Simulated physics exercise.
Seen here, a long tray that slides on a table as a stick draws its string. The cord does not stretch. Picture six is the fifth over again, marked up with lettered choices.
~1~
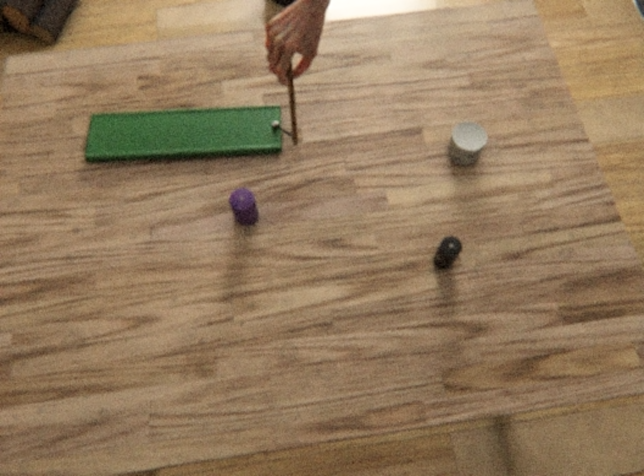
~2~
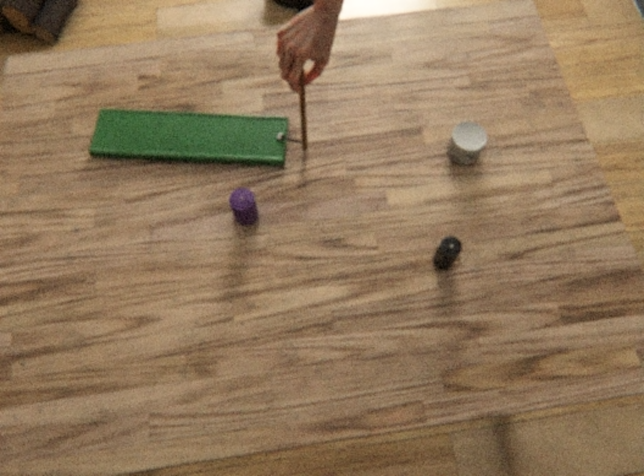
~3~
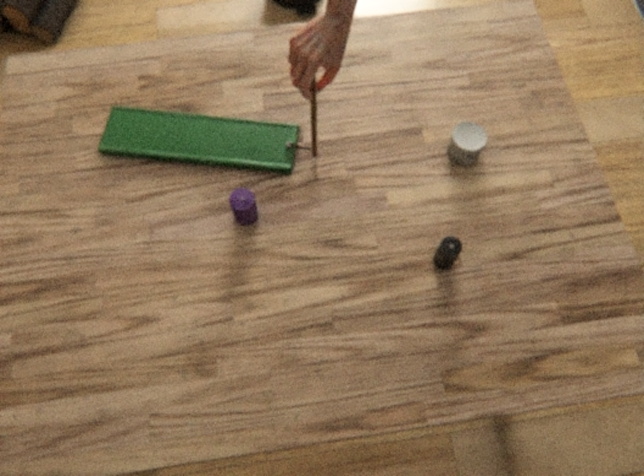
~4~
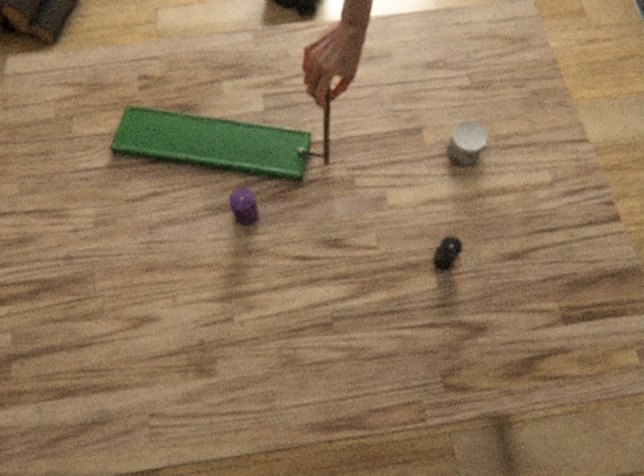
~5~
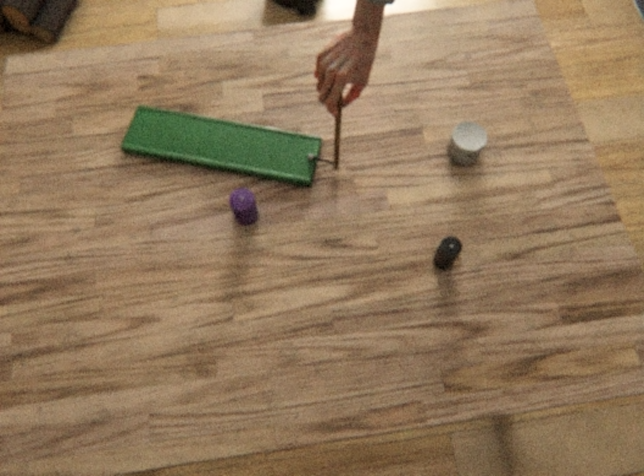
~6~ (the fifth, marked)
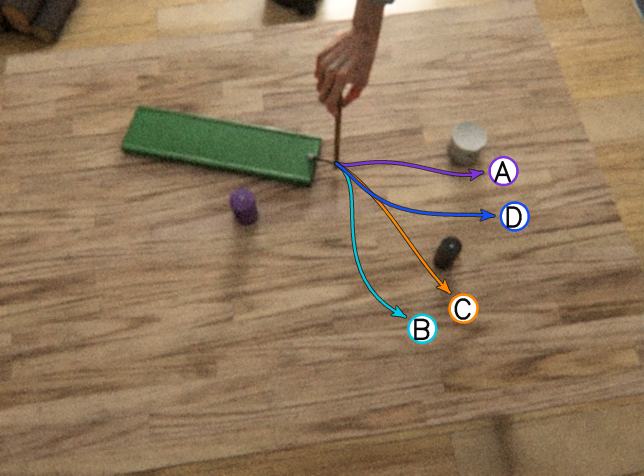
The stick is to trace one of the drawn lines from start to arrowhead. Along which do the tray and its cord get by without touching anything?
Path D.
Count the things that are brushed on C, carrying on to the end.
In all, one.
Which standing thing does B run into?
The purple candle.
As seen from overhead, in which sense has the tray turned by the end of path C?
On that path, clockwise.
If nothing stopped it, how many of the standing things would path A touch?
One.
On the marked copy, A from (336, 164) via (414, 166) to (483, 172); B from (336, 164) via (354, 242) to (405, 317); C from (336, 164) via (397, 226) to (450, 293); D from (336, 164) via (410, 210) to (494, 216).
With D. Early on, foot of the stick (381, 201), middle of the tray (268, 160).
Further on, foot of the stick (441, 215), middle of the tray (323, 178).
At the end, foot of the stick (496, 217), middle of the tray (373, 189); nothing has been touched.
As for the rest, A meets the white tub; B meets the purple candle; C meets the black candle.
